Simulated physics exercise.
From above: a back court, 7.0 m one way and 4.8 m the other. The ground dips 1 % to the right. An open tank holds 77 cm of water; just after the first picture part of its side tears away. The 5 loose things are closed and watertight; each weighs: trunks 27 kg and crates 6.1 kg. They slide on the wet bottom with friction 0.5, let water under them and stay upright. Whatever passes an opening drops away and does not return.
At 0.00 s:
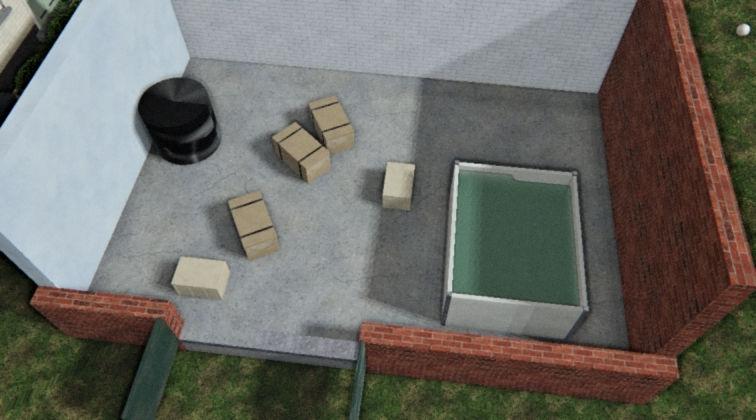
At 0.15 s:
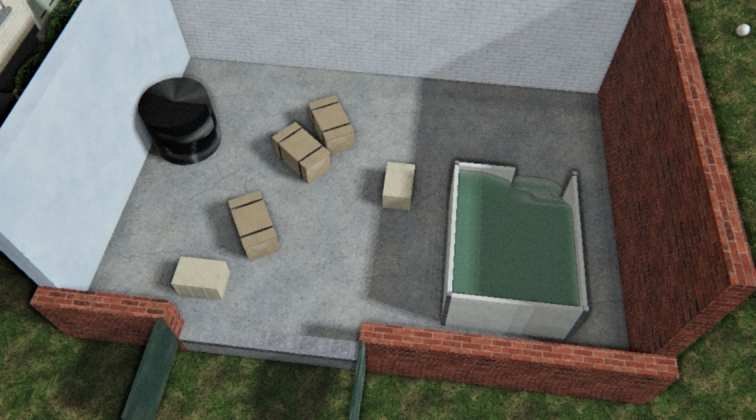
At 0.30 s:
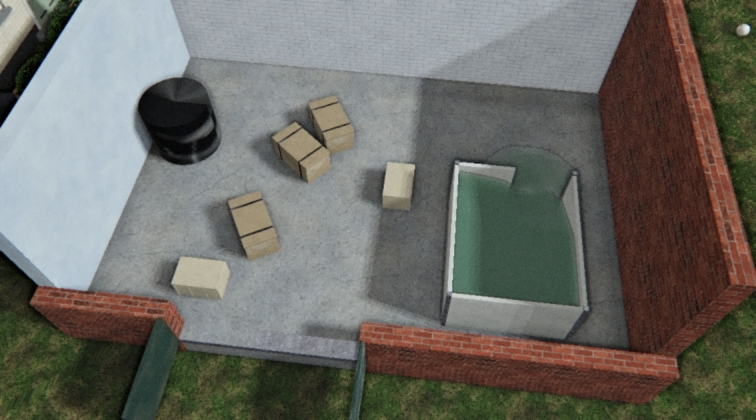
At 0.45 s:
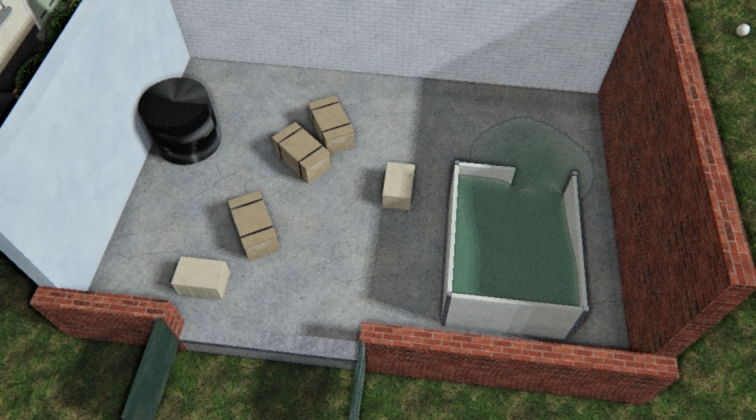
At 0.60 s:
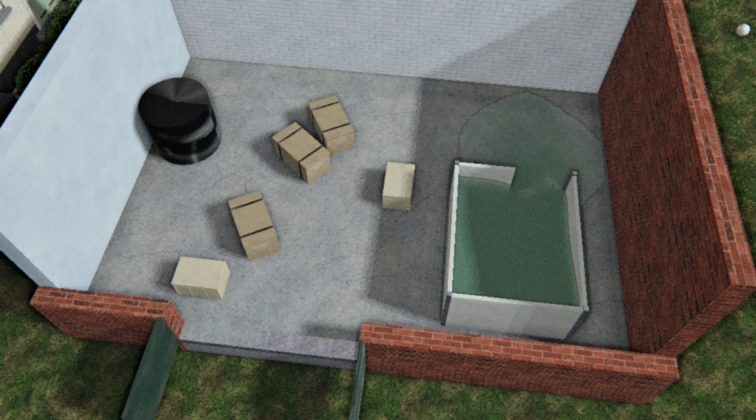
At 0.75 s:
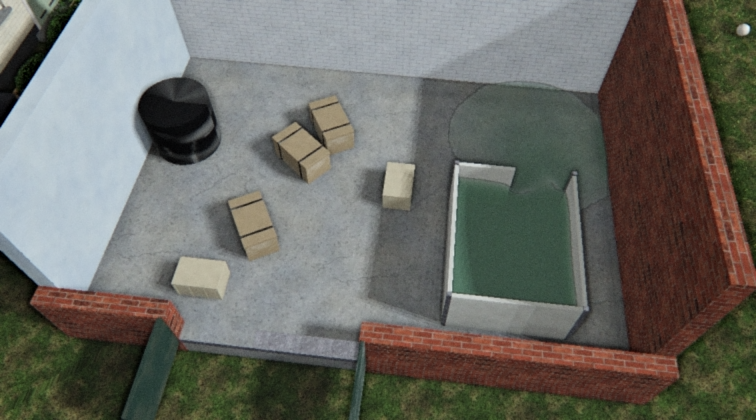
Walled back court from above, part of an open tank's far side giving way and water spreading thinly across grey paving behind.
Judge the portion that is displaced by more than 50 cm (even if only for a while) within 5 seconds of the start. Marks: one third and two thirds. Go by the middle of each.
Share: Less than a third.
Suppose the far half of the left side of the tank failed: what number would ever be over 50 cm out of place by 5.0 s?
Then 5.
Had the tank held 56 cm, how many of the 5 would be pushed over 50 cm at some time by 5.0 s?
Then 0.
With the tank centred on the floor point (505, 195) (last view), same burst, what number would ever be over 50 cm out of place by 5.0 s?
In that case 0 of them.
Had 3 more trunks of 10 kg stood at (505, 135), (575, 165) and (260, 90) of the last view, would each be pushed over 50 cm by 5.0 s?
In turn: More, over, over.
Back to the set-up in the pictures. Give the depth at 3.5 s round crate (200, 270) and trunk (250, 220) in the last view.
About 0 and 0 cm.
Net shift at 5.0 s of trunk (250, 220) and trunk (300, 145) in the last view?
In turn: 0 cm, 20 cm.
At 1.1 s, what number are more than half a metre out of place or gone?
I count 0.
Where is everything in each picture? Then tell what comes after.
In the first frame, a trunk at (251, 218), on the bottom; a crate at (399, 180), on the bottom; 2.8 m2 under water; 0 of 5 have shifted.
In the second frame, a trunk at (251, 218) rests on the ground; a crate at (399, 180), on the bottom; water covers 3.3 m2; 0 of 5 have shifted.
In the third frame, a trunk at (251, 218) rests on the ground; a crate at (399, 180), on the bottom; 4.1 m2 under water; 0 of 5 have shifted.
In the fourth frame, a trunk at (251, 218) rests on the ground; a crate at (399, 180), on the bottom; 5.2 m2 under water; 0 of 5 have shifted.
In the fifth frame, a trunk at (251, 218), on the bottom; a crate at (399, 180), on the bottom; 6.6 m2 under water; 0 of 5 have shifted.
In the sixth frame, a trunk at (251, 218) rests on the ground; a crate at (399, 180) rests on the ground; water covers 7.7 m2; 0 of 5 have shifted.
After 1.1 s 0 of 5 are over 50 cm from their spots; 0 afloat.
After 2.2 s 0 of 5 are over 50 cm from their spots; 0 afloat.
After 3.5 s 0 of 5 are over 50 cm from their spots; 0 afloat.
After 5.0 s 1 of 5 are over 50 cm from their spots, and 1 have been at some point; 0 afloat.
